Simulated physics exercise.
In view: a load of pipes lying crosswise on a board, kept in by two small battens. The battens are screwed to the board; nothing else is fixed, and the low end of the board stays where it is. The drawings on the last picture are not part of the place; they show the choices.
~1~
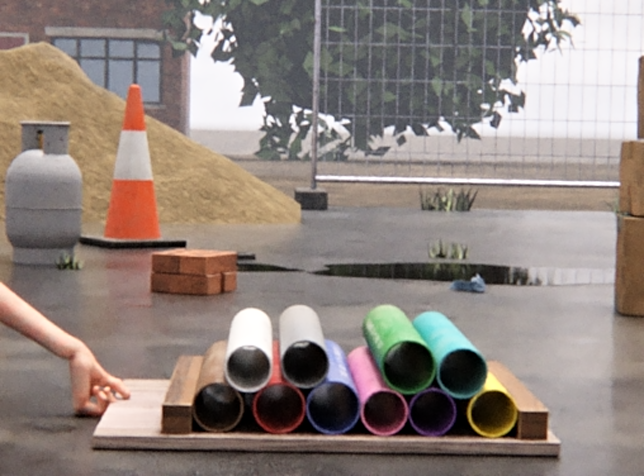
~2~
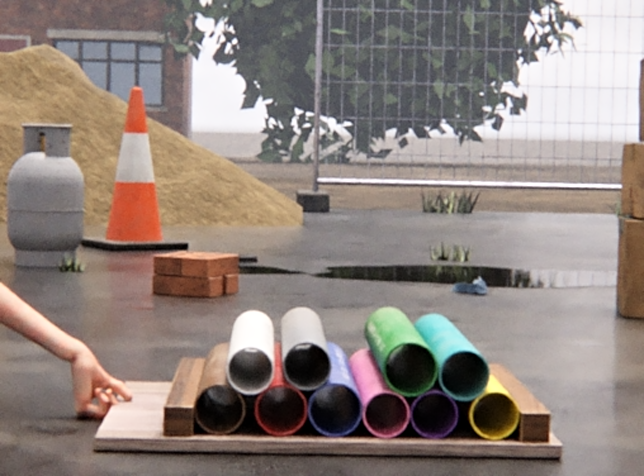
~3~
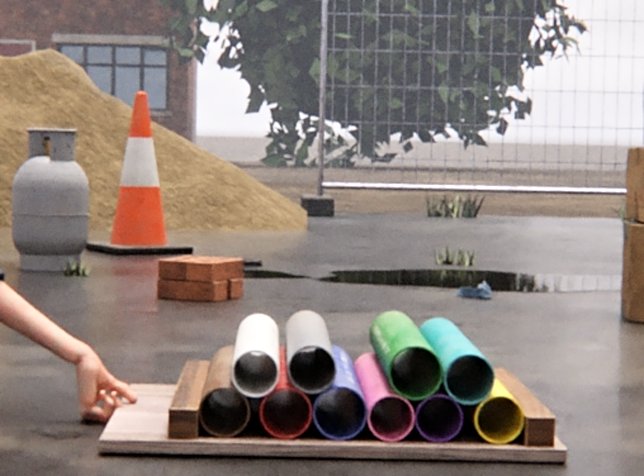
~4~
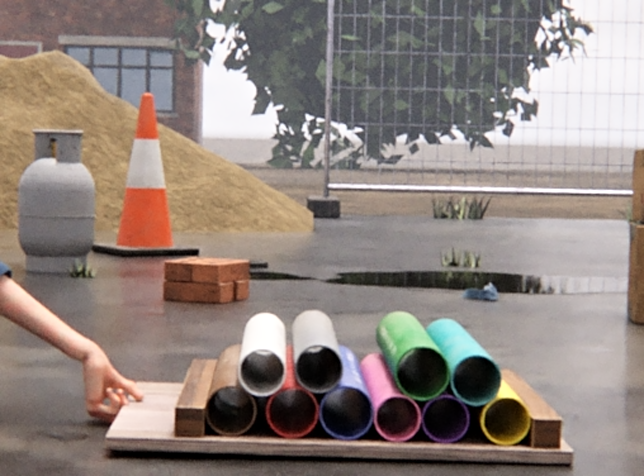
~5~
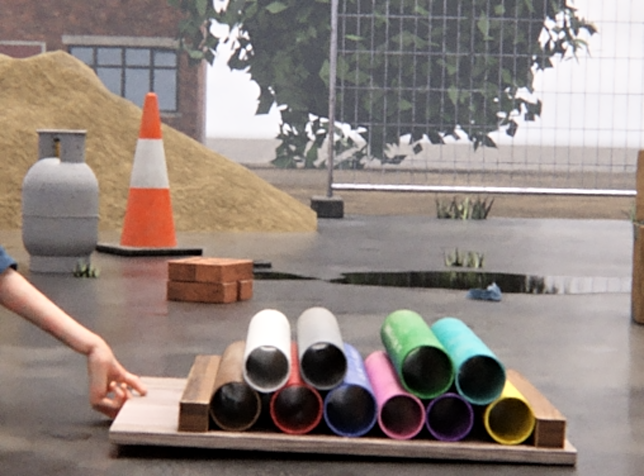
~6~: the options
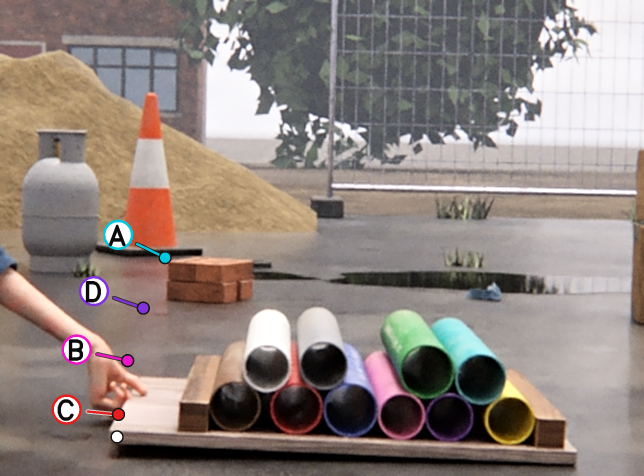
A hand slightly lifts the left end of a board carrying a stack of coloured pipes.
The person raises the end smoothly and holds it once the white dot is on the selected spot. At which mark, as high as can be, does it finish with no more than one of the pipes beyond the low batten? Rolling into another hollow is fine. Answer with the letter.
Up to A.
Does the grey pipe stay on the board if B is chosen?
The grey pipe: Yes.
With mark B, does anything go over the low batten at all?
No.
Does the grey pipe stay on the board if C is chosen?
Yes, with C.
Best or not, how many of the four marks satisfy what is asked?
Four of them.
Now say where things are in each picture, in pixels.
Pink pipe (384, 412); purple pipe (432, 412); yellow pipe (493, 413), in the first picture.
Yellow pipe (495, 415); green pipe (410, 369), in the second picture.
Board (328, 406); brown pipe (224, 412); red pipe (286, 413); pink pipe (391, 418), in the third picture.
Board (335, 406); brown pipe (231, 411); red pipe (293, 412), in the fourth picture.
Board (339, 403); brown pipe (235, 406); red pipe (297, 408), in the fifth picture.
On the copy, A at (165, 258); B at (128, 360); C at (119, 415); D at (143, 308); the white dot at (117, 437).
On A. First, board at 16°.
Then, board at 25°.
Finally, board at 25°, one over the low batten (turquoise).
By contrast, B none over the low batten; C none over the low batten; D none over the low batten.
